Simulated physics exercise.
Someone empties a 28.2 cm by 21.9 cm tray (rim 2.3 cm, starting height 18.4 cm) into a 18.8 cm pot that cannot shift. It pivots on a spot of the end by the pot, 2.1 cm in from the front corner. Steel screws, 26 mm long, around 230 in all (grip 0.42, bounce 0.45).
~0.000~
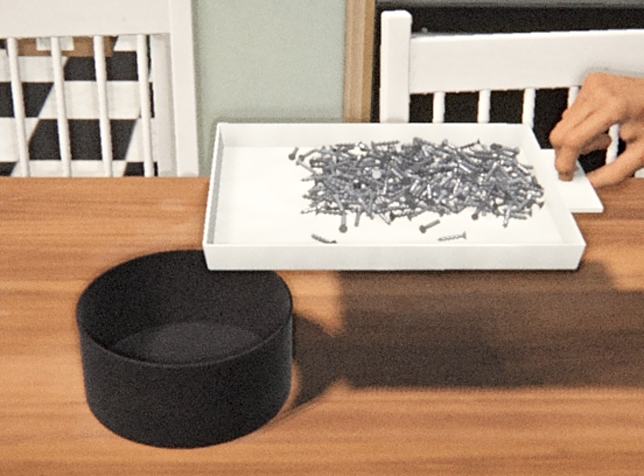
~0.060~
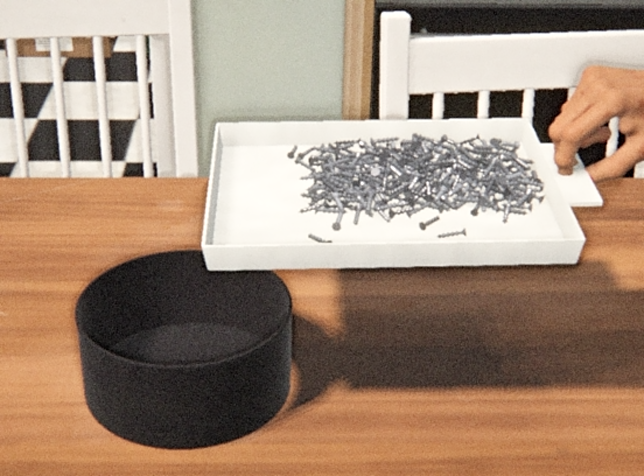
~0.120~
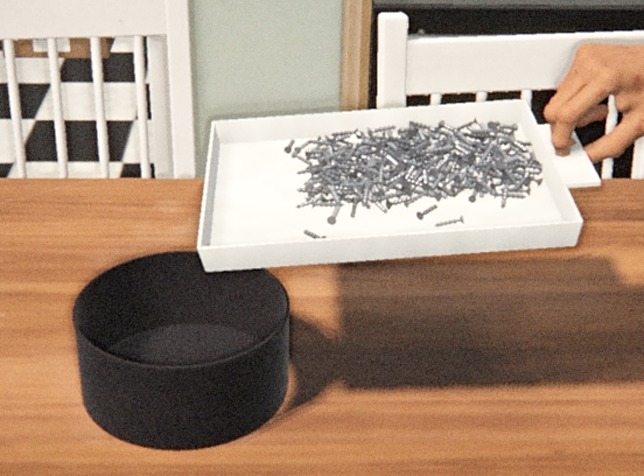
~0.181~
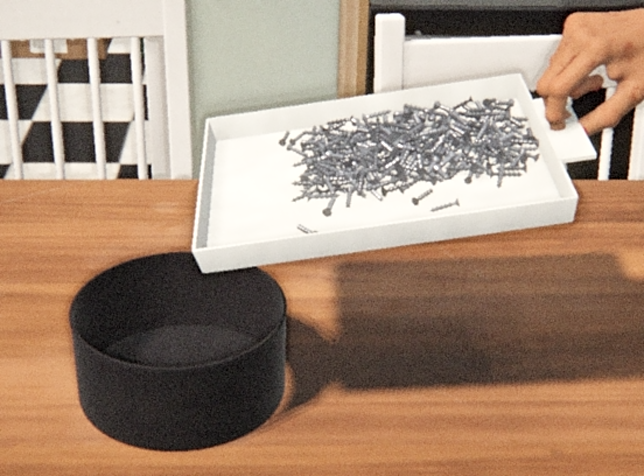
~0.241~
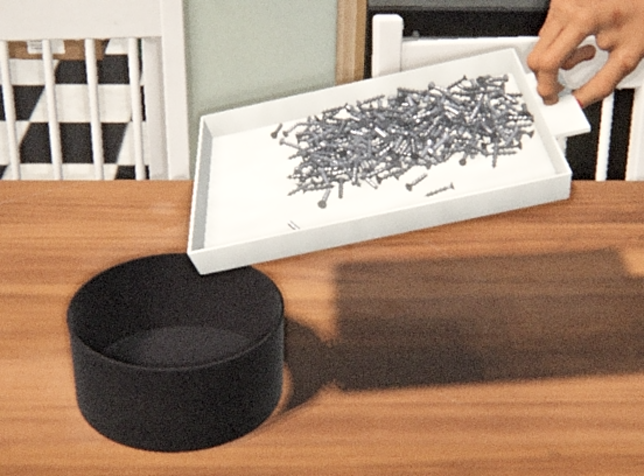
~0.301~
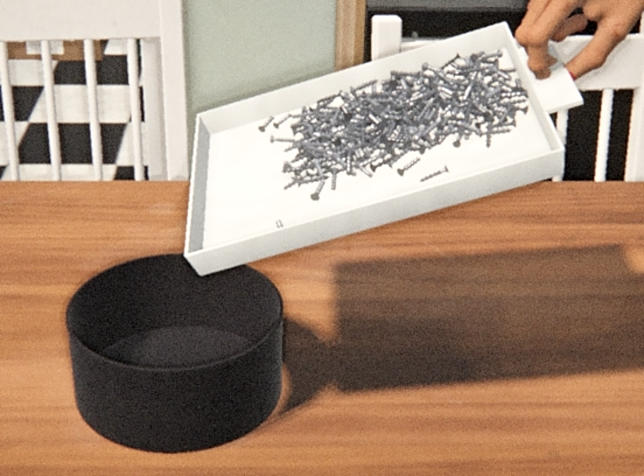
At a wooden table with white chairs behind it, a hand held a white tray of gray screws beside a round black pot, then raised the right end, slanting the tray down toward the left.
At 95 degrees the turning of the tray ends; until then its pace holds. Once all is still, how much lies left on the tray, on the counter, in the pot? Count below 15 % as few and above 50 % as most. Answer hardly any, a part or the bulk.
Left on the tray: Hardly any; on the counter: A part; in the pot: The bulk.
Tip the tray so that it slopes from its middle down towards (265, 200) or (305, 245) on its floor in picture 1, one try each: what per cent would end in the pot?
About 70 and 5 per cent.
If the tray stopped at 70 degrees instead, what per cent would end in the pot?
It would be near 50 per cent.
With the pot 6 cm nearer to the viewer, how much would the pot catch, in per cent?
It would be near 80 per cent.
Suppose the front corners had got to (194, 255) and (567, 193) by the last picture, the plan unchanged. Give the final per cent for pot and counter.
Pot 5, counter 95.
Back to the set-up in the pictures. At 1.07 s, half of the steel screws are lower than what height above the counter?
About 10 cm.
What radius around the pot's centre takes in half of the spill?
About 16 cm.
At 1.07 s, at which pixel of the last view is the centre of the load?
Around (154, 313).
After 0.76 s, tilt 55 degrees; the tray holds 100 %, the pot 0 %.
Then, at 1.07 s, tilt 79 degrees; the tray holds 45 %, the pot 30 %.
After 1.48 s, tilt 95 degrees; the tray holds 10 %, the pot 60 %.
By 2.7 s all is still; tray 0 %, counter 30 %, pot 70 %.
